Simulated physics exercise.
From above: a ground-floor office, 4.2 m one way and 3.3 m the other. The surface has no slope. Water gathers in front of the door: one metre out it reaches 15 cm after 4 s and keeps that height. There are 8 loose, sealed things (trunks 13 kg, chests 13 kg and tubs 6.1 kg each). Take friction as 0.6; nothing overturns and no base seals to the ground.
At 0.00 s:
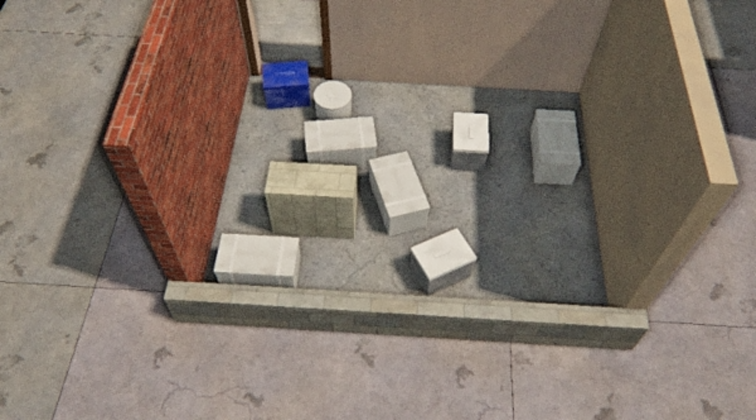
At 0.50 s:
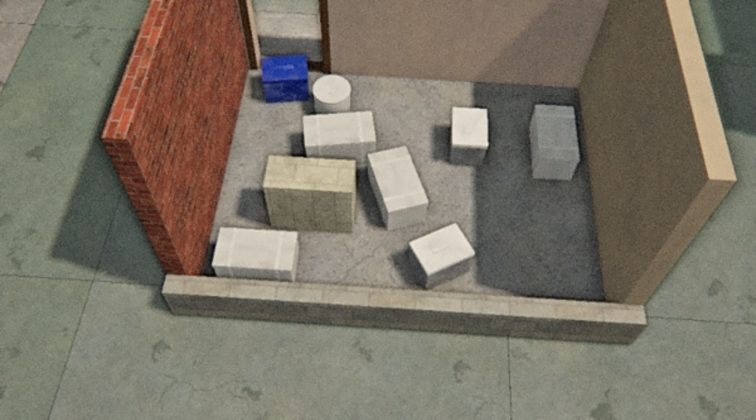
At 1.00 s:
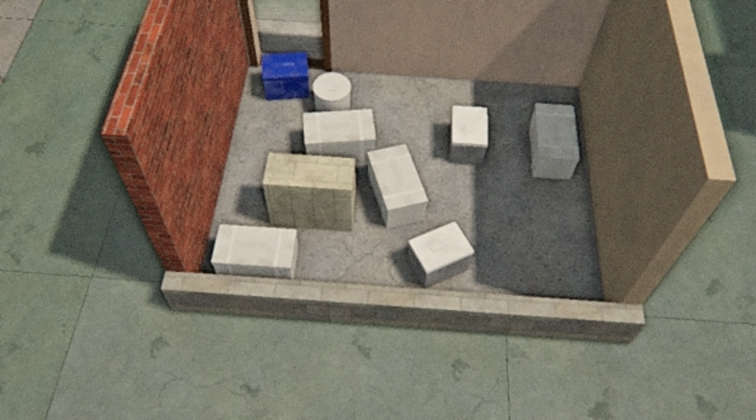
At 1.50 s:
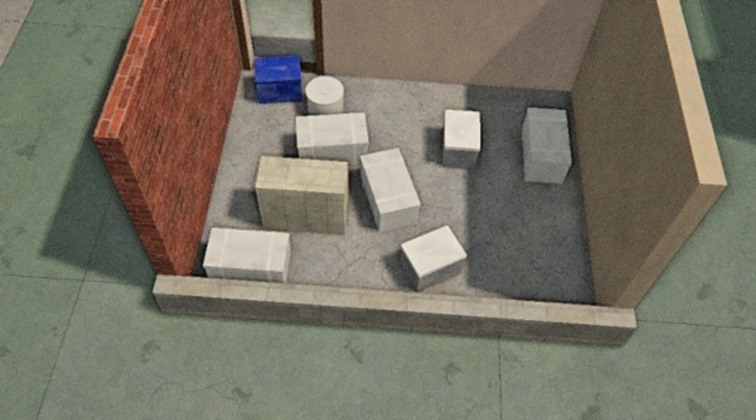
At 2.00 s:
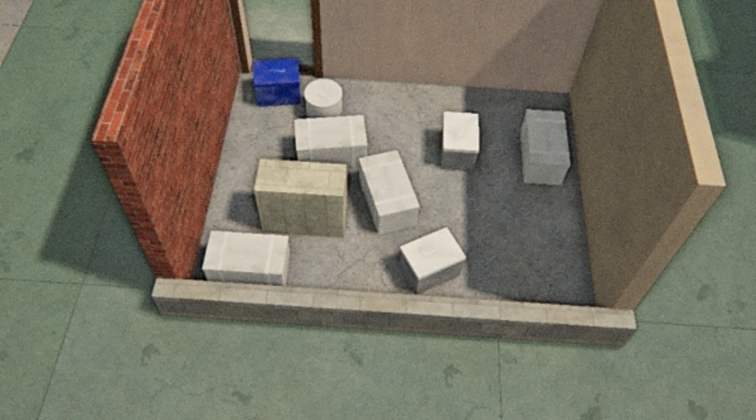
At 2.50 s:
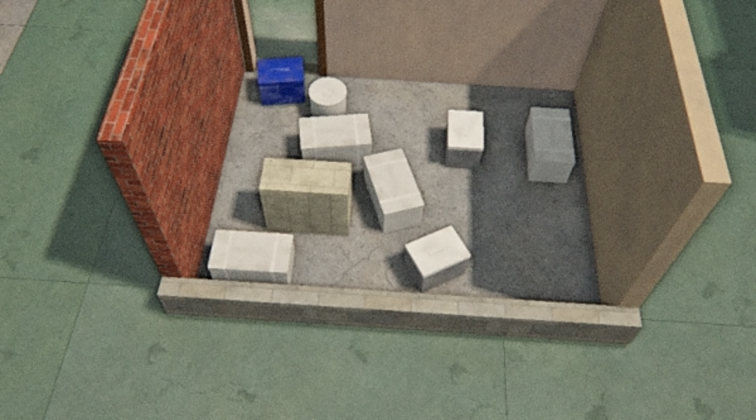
In a ground-floor office seen from above, a blue chest, a round white tub and several pale blocks sat still on the floor, while the ground outside turned from grey to green and the view shifted slightly.
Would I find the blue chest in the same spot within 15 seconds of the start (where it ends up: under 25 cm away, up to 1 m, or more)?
The blue chest travels far.
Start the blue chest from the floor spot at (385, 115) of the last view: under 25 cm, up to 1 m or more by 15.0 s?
It holds its place.
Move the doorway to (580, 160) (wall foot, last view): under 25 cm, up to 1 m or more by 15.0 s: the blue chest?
In that case the blue chest moves a short way.
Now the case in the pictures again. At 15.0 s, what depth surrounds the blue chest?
About 8 cm.
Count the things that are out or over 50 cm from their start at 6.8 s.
2 of them.
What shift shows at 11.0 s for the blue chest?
About 140 cm.
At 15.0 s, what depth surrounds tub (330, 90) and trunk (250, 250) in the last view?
Roughly 4 and 7 cm.
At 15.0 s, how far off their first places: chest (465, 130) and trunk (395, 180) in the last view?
In that order: 0 cm, 200 cm.
After 3.5 s the blue chest is near (280, 77), 0.1 m from its start, aground; 0 afloat.
After 6.8 s the blue chest is near (274, 160), 1.4 m from its start, aground; 1 afloat.
After 11.0 s the blue chest is near (274, 159), 1.4 m from its start, aground; 1 afloat.
After 15.0 s the blue chest is near (260, 160), 1.4 m from its start, afloat; 7 afloat.
